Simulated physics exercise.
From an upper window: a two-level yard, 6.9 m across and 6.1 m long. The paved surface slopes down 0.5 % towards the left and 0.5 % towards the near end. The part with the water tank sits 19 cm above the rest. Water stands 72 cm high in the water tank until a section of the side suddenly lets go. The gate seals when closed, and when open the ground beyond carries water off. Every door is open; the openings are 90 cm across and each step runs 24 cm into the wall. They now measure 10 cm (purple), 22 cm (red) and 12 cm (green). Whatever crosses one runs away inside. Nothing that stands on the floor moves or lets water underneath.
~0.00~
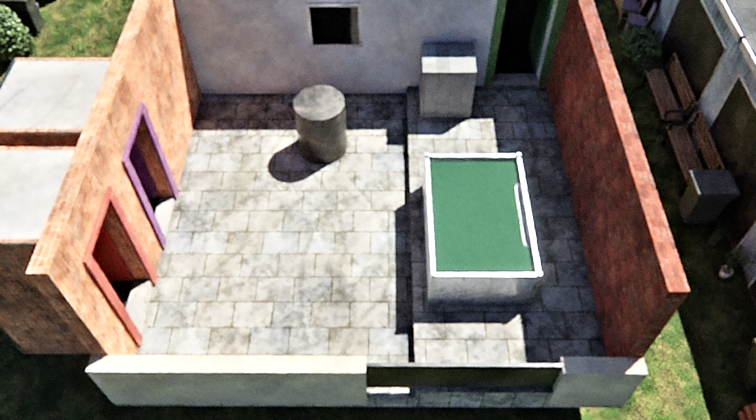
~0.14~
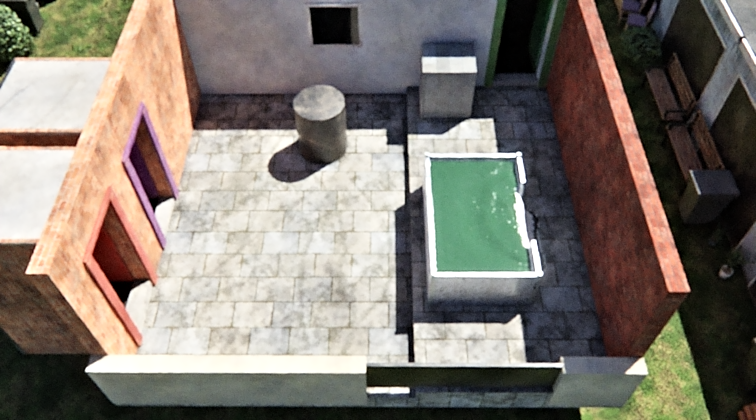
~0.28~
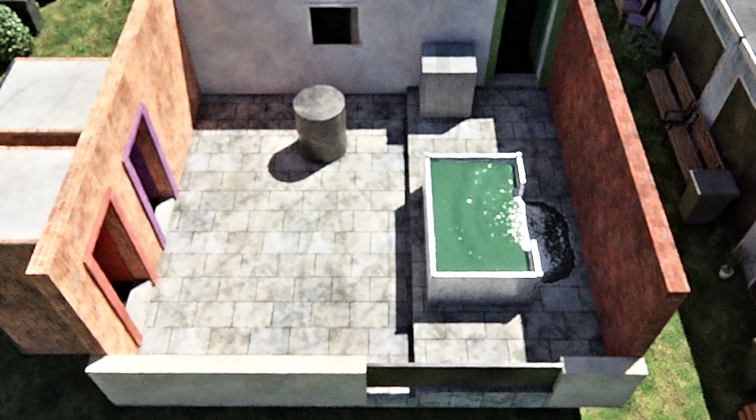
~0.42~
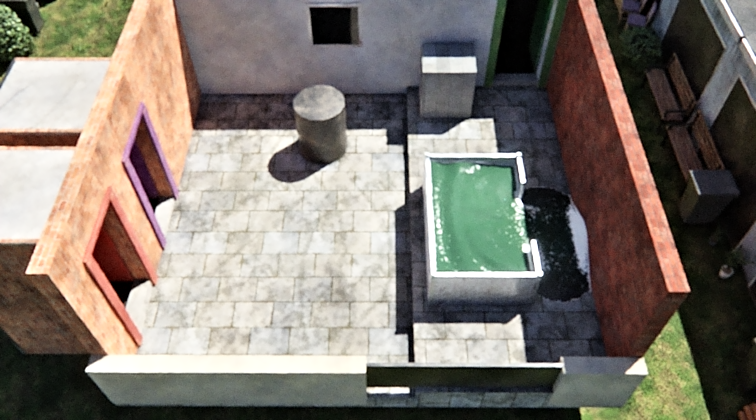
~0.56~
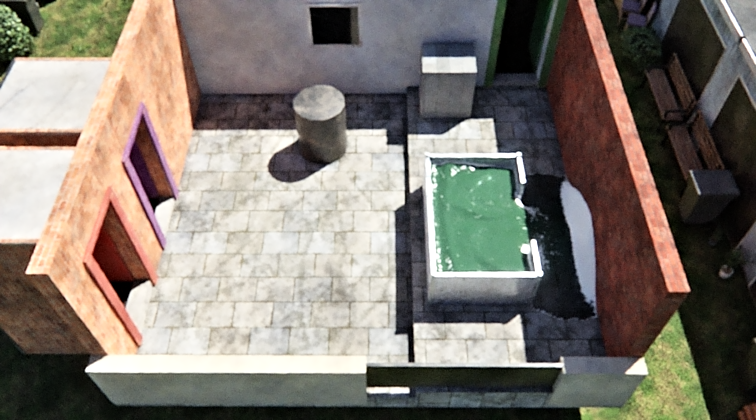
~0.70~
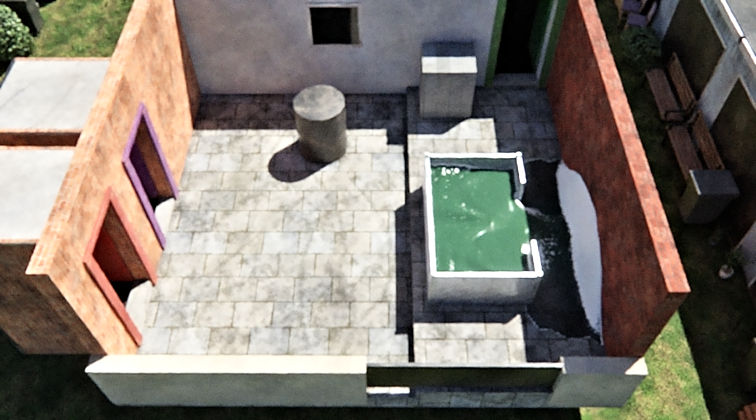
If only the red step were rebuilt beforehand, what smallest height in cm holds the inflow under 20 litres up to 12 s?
It would have to be roughly 10 cm high.
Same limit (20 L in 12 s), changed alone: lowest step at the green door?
Roughly 21 cm at green.
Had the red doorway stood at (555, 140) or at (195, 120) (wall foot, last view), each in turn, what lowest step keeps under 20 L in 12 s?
About 6.5 and 6.5 cm.
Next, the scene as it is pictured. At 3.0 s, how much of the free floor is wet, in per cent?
Some 45 per cent of it.
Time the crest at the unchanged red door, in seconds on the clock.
Around 5.0 s.
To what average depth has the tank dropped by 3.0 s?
About 26 cm.
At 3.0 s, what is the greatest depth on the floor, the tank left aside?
About 28 cm.
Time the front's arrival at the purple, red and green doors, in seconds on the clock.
Arrival: Purple 5.0 s, red 3.8 s, green 1.6 s.
After 1.4 s water covers 20 % of the floor, deepest (50 cm) near (567, 240); it has not reached the red door.
After 3.0 s water covers 45 % of the floor, deepest (28 cm) near (606, 364); it has not reached the red door.
After 12.0 s water covers 95 % of the floor, deepest (10 cm) near (130, 381); 9 cm at the red door, 0 litres in over its 22 cm step.
At the red door as built, the water arrived by 3.9 s and peaked near 14 cm at 5.0 s.
With a step of 9 cm, 32 litres would have come in within the 12 s; with 12 cm, 5 litres. So under 20 litres takes about 10 cm.
